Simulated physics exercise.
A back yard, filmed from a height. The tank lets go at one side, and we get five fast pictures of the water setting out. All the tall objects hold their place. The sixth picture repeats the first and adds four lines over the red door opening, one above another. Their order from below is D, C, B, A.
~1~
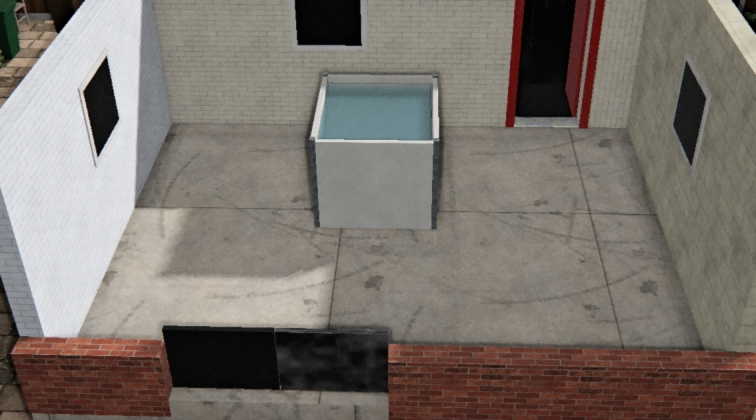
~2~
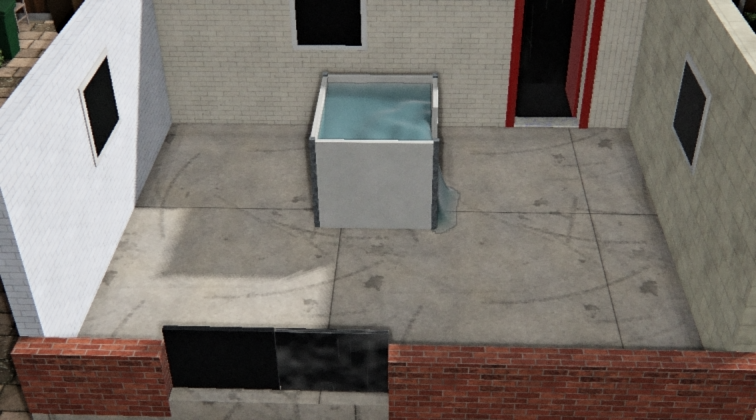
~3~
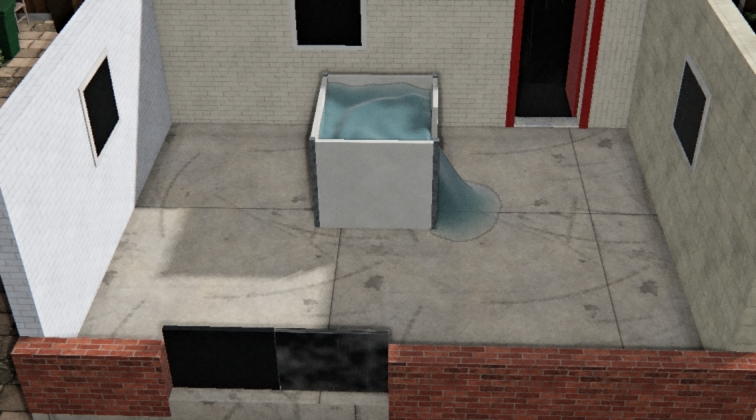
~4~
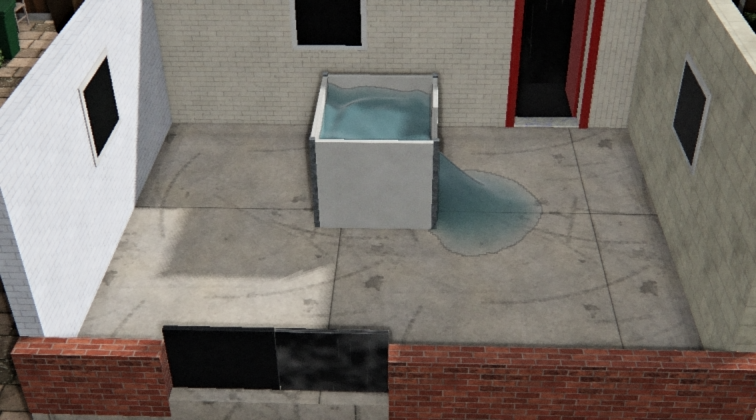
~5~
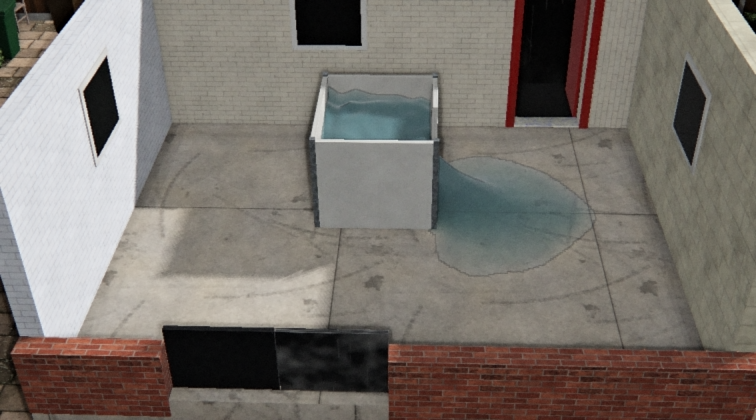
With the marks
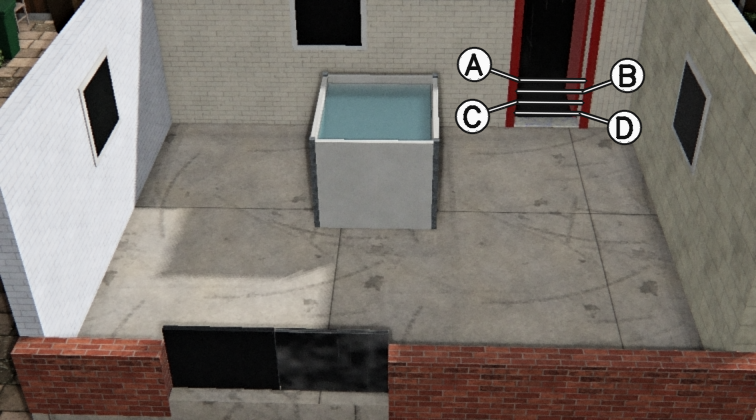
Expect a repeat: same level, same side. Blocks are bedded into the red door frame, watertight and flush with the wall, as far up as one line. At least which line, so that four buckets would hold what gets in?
The answer is line D.
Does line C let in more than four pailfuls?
No, not at all.
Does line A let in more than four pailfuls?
No, that is safe.
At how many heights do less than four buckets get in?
All of them.
On the marked copy, A at (551, 80); B at (550, 91); C at (549, 102); D at (548, 113); from the bottom up D, C, B, A.
With A, nothing gets over.
With B, nothing gets over.
With C, nothing gets over.
With D, nothing gets over.
